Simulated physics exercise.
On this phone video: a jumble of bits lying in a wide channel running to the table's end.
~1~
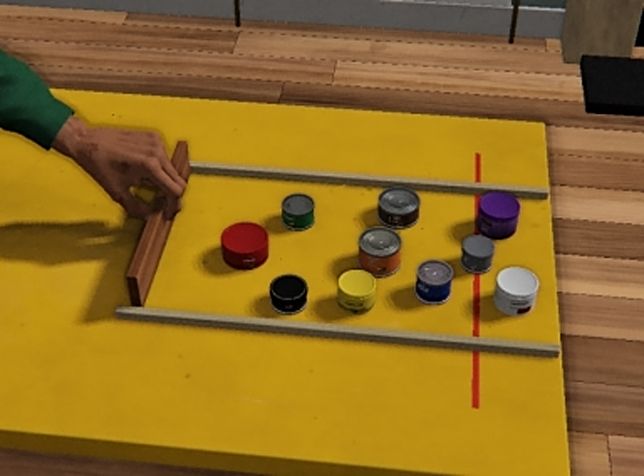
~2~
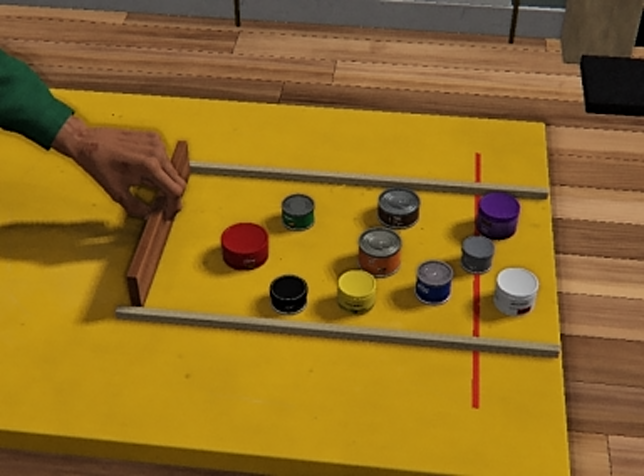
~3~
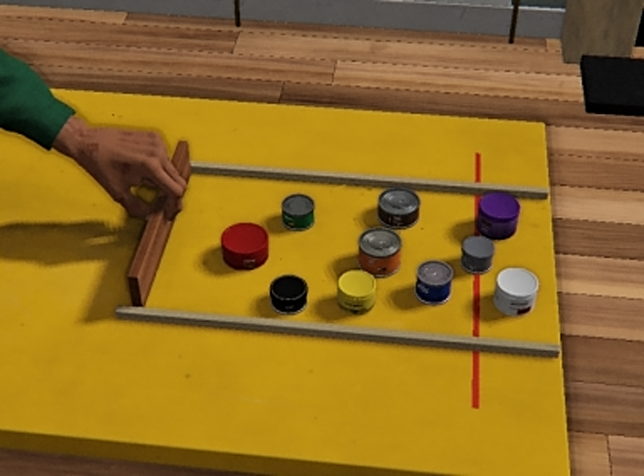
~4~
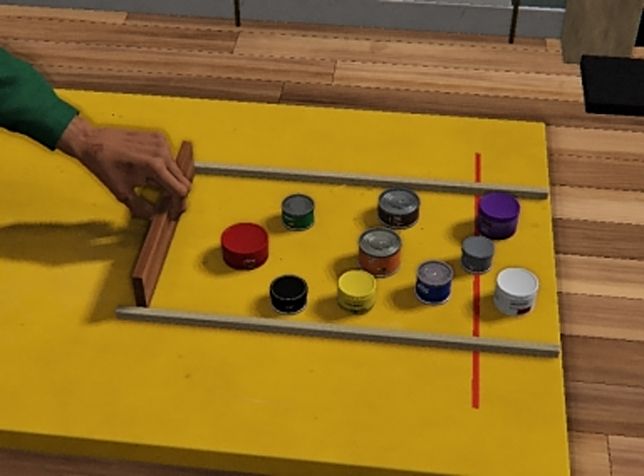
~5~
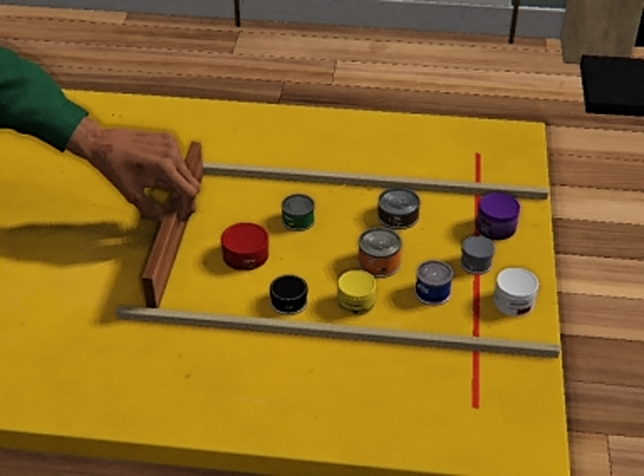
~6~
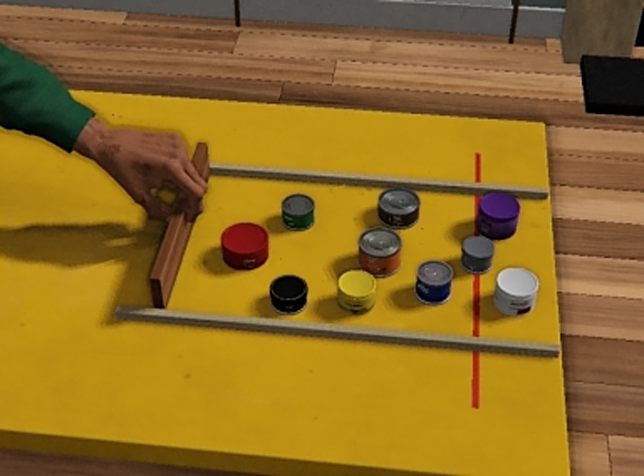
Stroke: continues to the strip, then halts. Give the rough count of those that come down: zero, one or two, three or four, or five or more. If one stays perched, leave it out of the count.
Okay, so the number that tips off the end comes to just one or two, I'd say.
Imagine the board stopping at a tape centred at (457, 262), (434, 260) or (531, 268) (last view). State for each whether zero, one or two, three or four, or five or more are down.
In order: Zero, none, 5 or more.
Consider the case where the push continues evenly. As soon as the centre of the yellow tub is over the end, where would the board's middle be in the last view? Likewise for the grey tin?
The middle is at (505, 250) when it's the yellow tub, and at (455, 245) when it's the grey tin.
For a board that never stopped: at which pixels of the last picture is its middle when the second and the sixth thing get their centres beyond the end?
First about (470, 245), next about (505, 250).
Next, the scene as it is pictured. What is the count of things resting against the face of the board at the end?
In total, 4.
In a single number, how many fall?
The number is 2.
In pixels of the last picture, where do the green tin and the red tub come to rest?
In the last picture they sit at about (494, 231) and about (501, 264).
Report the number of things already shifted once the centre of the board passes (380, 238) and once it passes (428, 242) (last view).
The number moved is 8 and then 9.
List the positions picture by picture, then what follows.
White tub (516, 292); purple tub (498, 216); grey tin (477, 255); board (161, 221); tape (477, 263), in the first frame.
Purple tub (498, 217); yellow tub (357, 293), in the second frame.
Grey tin (477, 255); brown tin (399, 208), in the third frame.
White tub (516, 292); red tub (245, 247), in the fourth frame.
Purple tub (498, 217); black tin (289, 295), in the fifth frame.
White tub (516, 292); purple tub (498, 217); grey tin (477, 255); board (183, 222); tape (477, 263), in the sixth frame.
A little later, none off yet; white tub at rest near (516, 292); purple tub at rest near (498, 217); grey tin at rest near (477, 255).
When it is over, the number that fall off is one or two; down, grey tin and white tub.
